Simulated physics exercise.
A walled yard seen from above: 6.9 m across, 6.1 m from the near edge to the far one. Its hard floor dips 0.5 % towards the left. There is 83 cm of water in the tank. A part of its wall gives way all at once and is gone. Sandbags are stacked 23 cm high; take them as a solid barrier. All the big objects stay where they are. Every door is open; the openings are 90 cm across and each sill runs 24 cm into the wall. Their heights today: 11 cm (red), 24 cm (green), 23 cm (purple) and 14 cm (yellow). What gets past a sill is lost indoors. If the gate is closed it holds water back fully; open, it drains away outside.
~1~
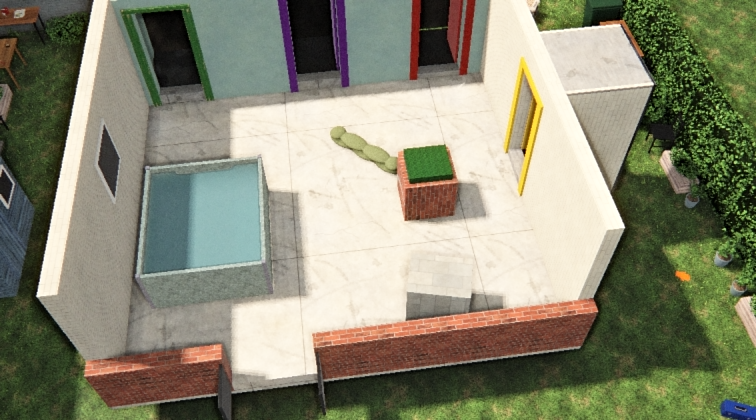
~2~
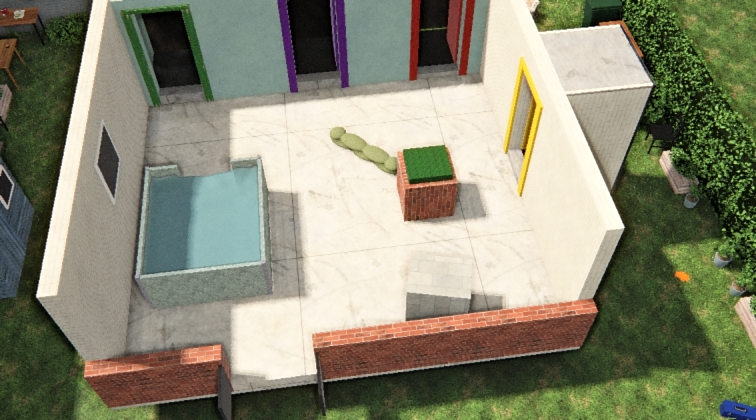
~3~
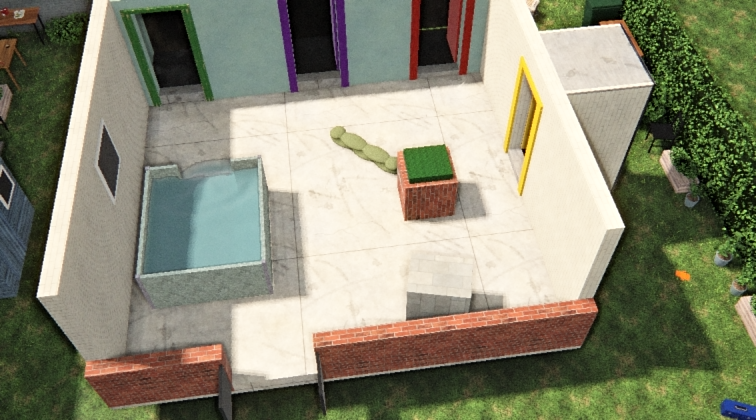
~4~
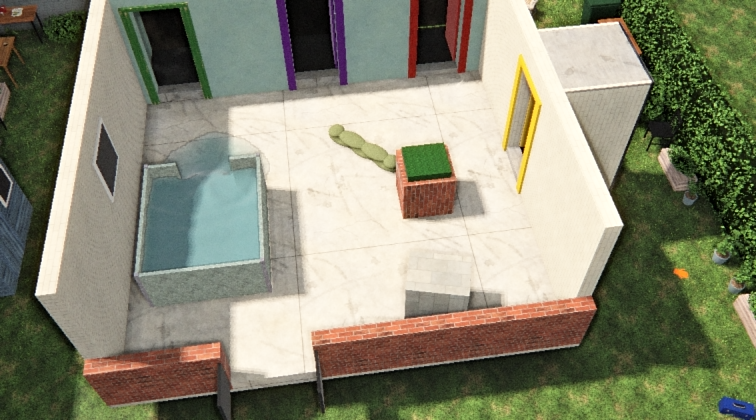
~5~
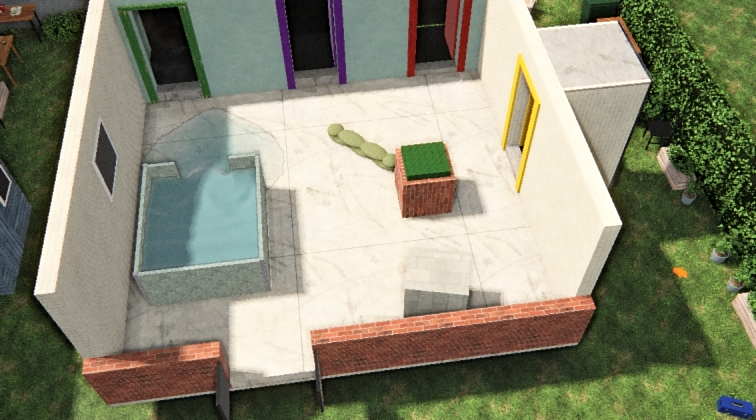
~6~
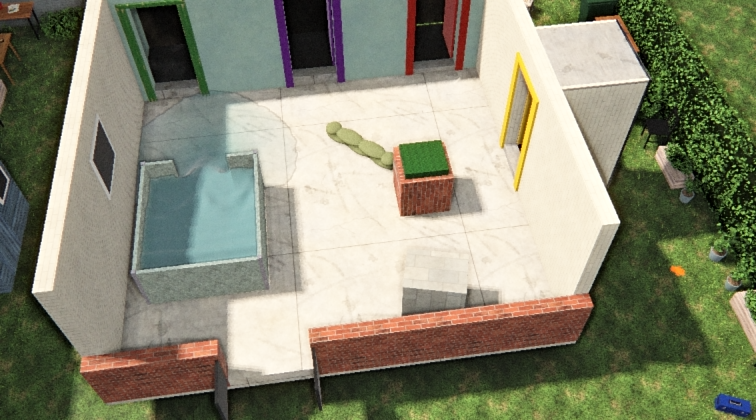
A walled yard with a pale marble-like floor is seen from high above, with grass and a hedge outside. A pale tank of blue water stands at left, a brick block topped with green and a row of greenish sandbags near the middle, and green, purple, red and yellow doorways around. Part of the tank's far wall vanishes, and water pours out, fanning thinly across the floor while the view shifts very slightly.
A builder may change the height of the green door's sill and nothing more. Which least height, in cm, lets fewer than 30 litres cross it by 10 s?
Close to 34 cm is just enough.
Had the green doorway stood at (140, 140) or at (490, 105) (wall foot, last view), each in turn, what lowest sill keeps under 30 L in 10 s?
About 24 and 15 cm.
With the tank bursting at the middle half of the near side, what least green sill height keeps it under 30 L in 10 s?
Some 16 cm.
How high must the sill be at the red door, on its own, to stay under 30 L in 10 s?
About 12.5 cm at red.
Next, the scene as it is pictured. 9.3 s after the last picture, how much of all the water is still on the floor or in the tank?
Roughly 94 in a hundred.
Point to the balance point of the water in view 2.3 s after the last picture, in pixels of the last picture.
Near (234, 175).
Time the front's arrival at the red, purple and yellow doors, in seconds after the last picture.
Arrival: Red 1.5 s, purple 0.5 s, yellow 3.0 s.
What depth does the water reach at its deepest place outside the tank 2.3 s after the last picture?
Up to some 30 cm.
Then, 0.7 s after the last picture water covers 25 % of the floor, deepest (52 cm) near (144, 106); 40 cm at the green door, 18 litres in over its 24 cm sill.
Then, 2.3 s after the last picture water covers 35 % of the floor, deepest (30 cm) near (188, 127); 29 cm at the green door, 118 litres in over its 24 cm sill.
Then, 9.3 s after the last picture water covers 95 % of the floor, deepest (16 cm) near (467, 323); 11 cm at the green door, 128 litres in over its 24 cm sill.
At the green door as built, the water peaked near 44 cm, 1.1 s after the last picture.
Run again over the same 10 s with other heights there, 74 litres in over 28 cm, 12 litres over 38 cm. The limit of 30 litres is kept from about 34 cm up.
